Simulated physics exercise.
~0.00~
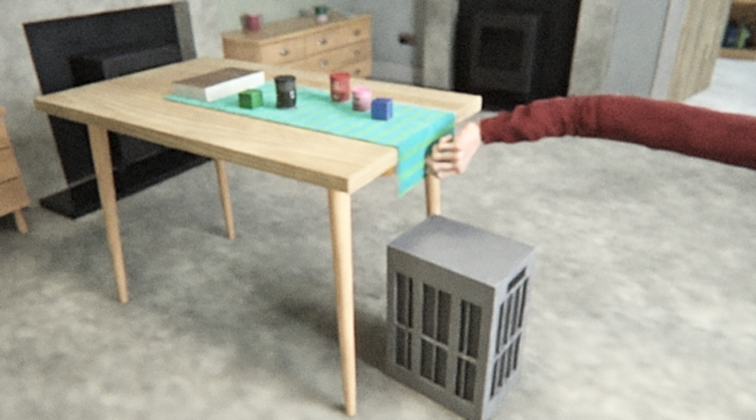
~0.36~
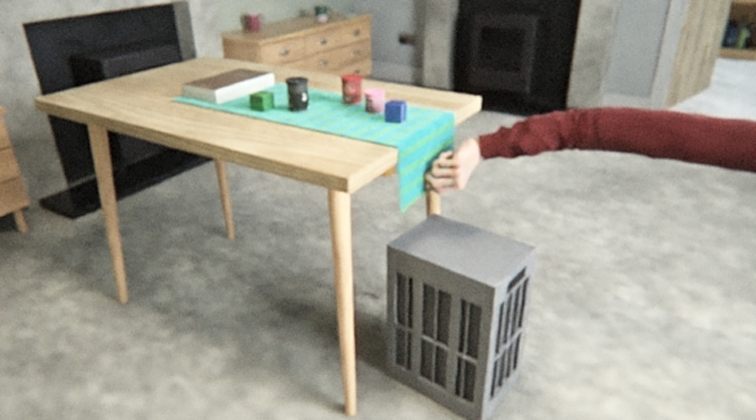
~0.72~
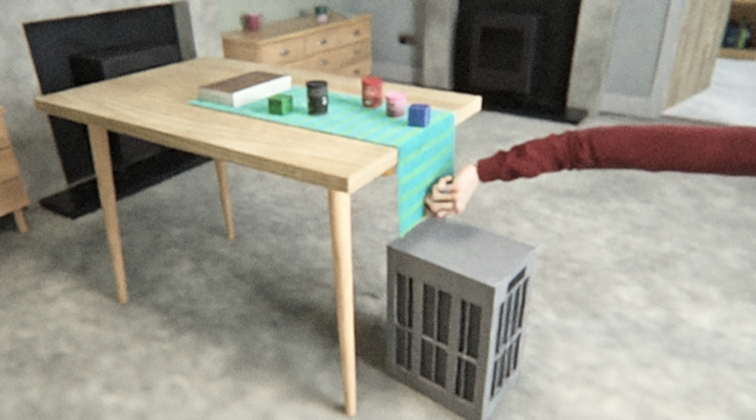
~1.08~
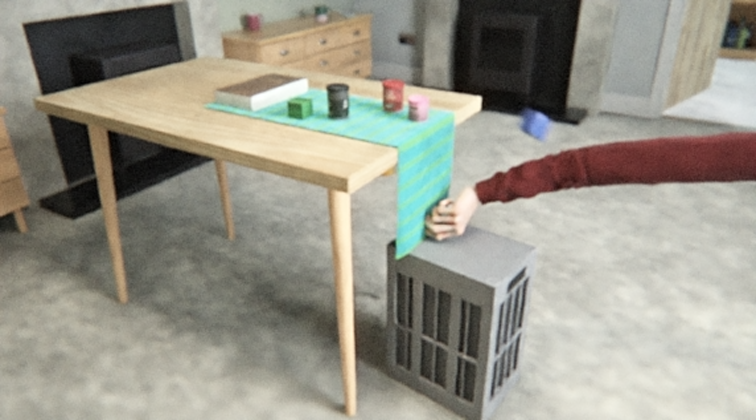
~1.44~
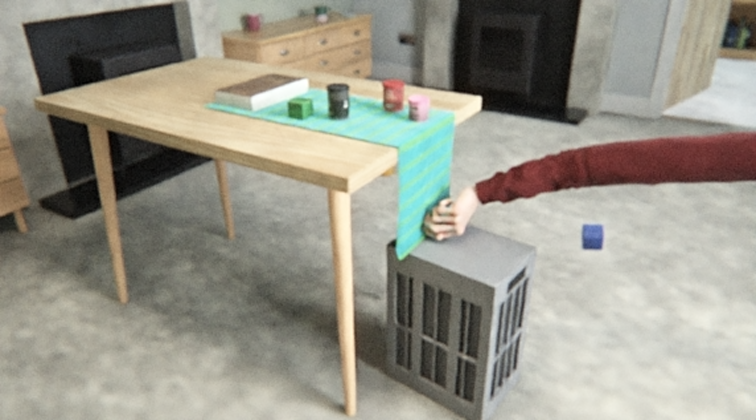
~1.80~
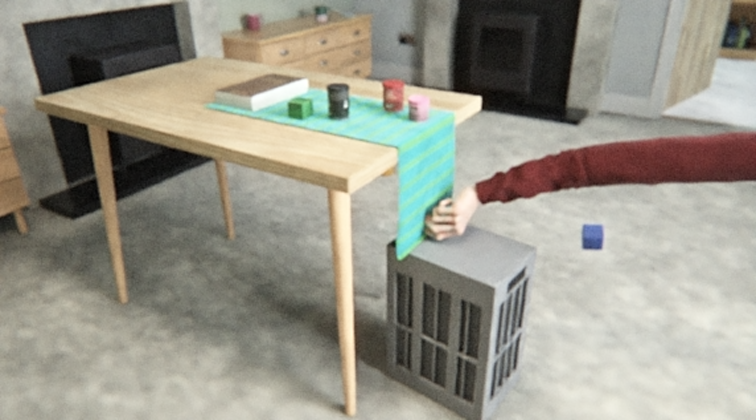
At first, a hand in a dark red sleeve grips the end of a turquoise cloth hanging off a wooden table, above a grey crate. A book, a green cube, a black can, a red can, a pink pot and a blue cube sit along the cloth. The hand draws the cloth downward, and the objects all slide right toward the edge, still upright. As the hem reaches the crate, the blue cube goes over the edge, tumbling. It ends up on the floor to the right, while the hand keeps hold and everything else stays on the table.
